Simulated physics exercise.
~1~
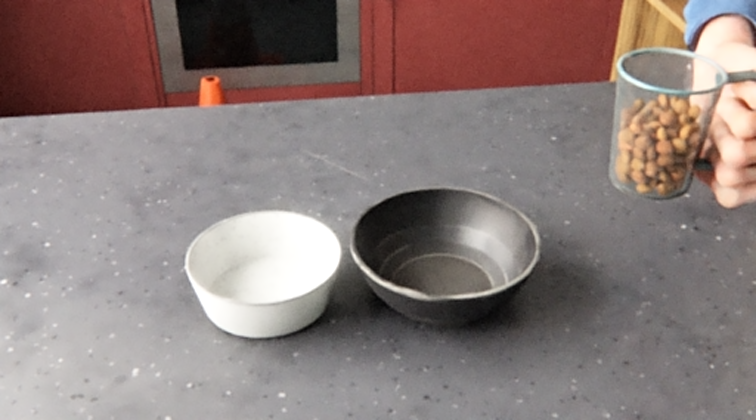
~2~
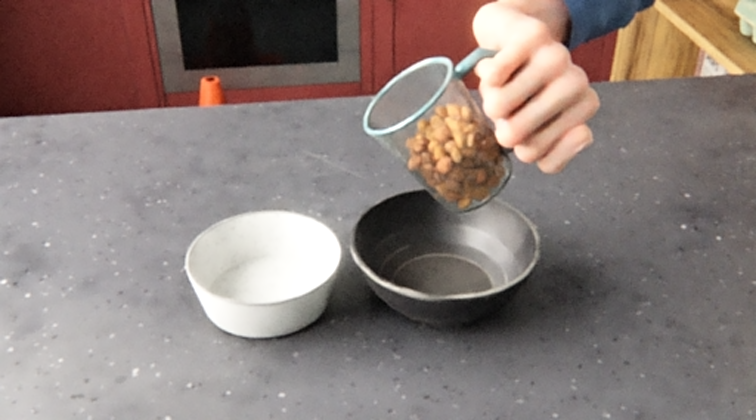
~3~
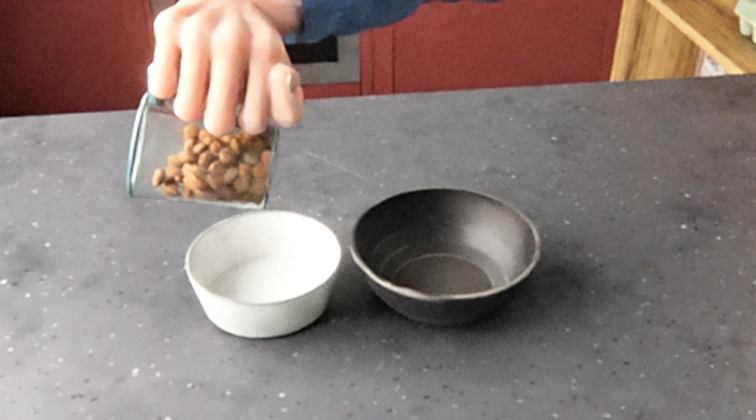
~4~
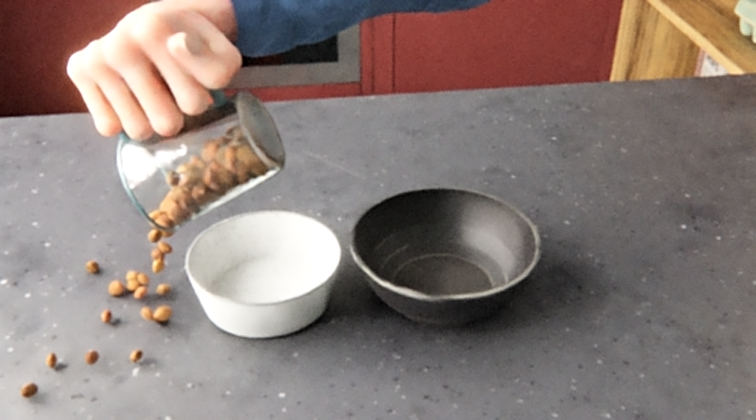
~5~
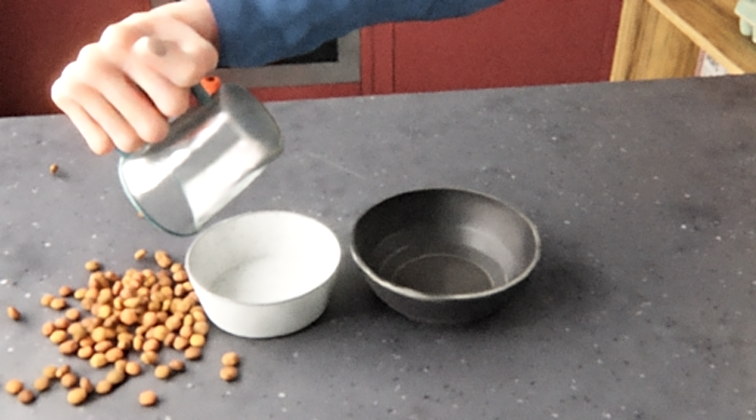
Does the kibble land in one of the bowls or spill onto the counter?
The kibble spills onto the counter to the left of the white dish, and both bowls stay empty.
